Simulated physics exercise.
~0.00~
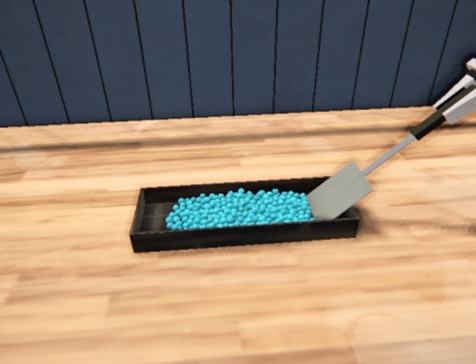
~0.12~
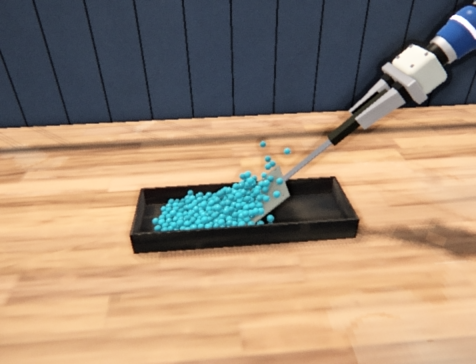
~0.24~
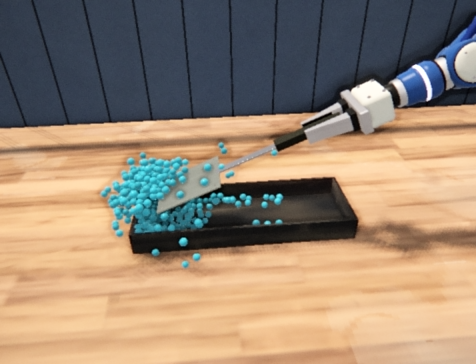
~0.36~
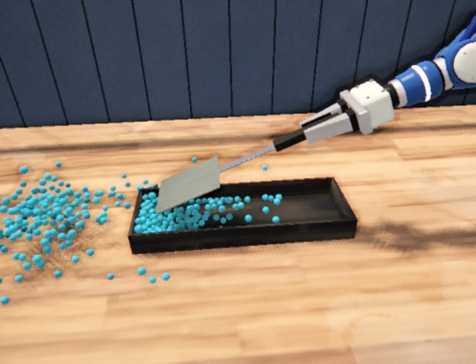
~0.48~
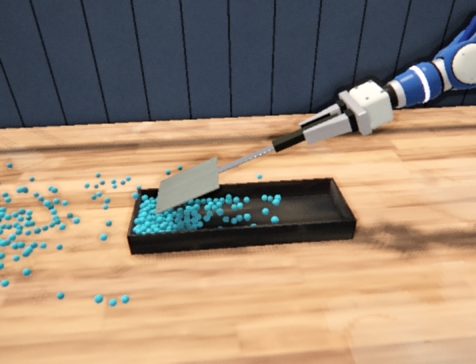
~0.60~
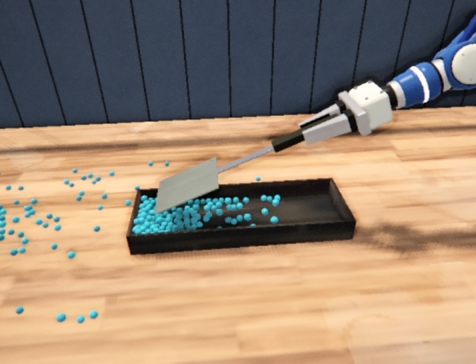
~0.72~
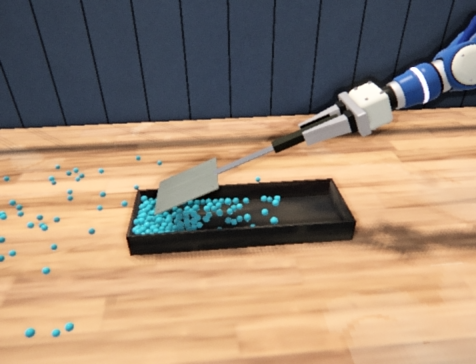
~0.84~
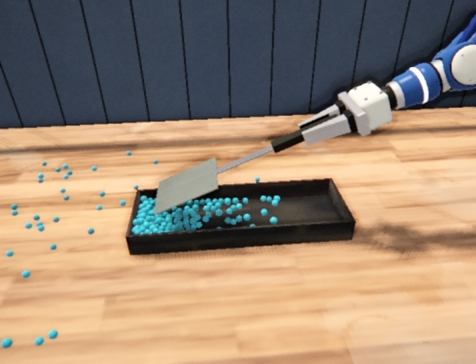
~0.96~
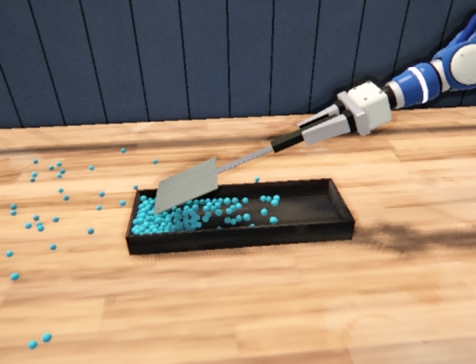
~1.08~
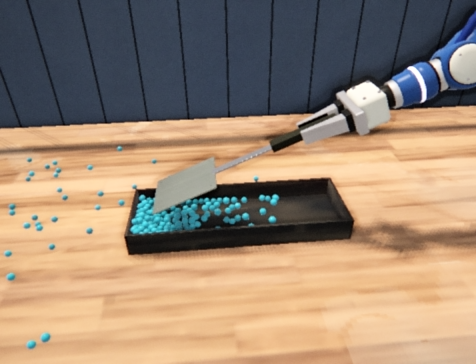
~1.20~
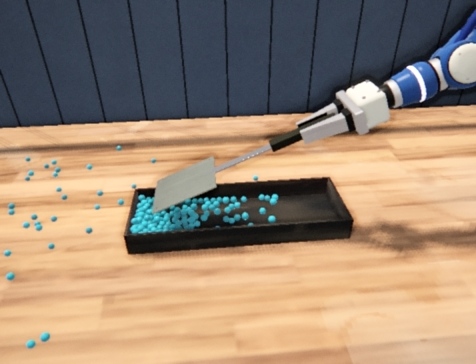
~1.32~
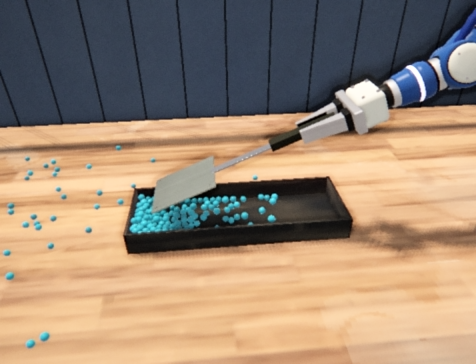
A robot arm swept a flat paddle leftward through a black tray of bright blue beads, flinging many over the end and across the wooden surface, then held still while they scattered, leaving the rest heaped at the tray's left end.
